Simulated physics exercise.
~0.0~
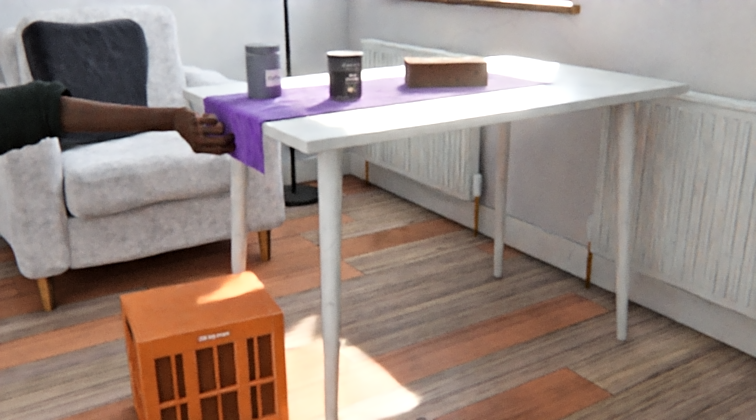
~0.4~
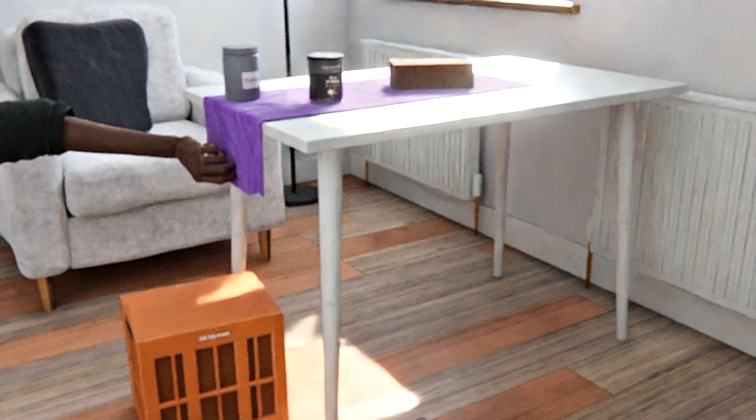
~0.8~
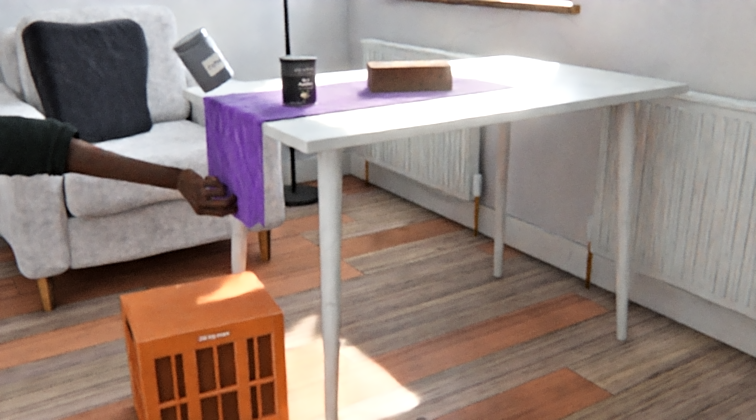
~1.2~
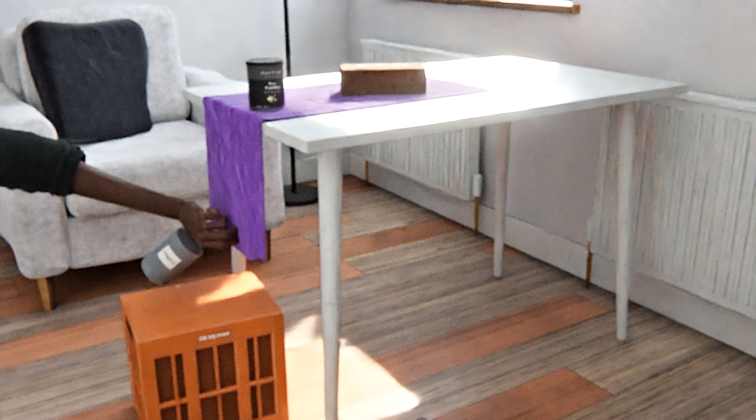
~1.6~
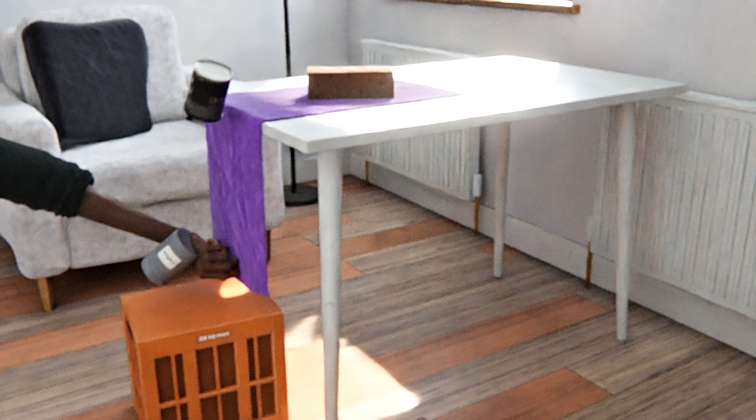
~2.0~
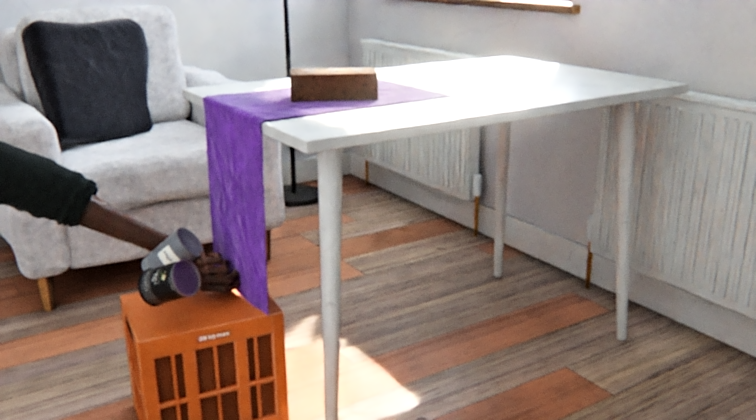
The footage shows a hand drawing a purple cloth down off the left end of a white table, carrying a grey jar and then a black tin over the edge, until both rest tipped by the hand above an orange crate while the brick stays on the table.
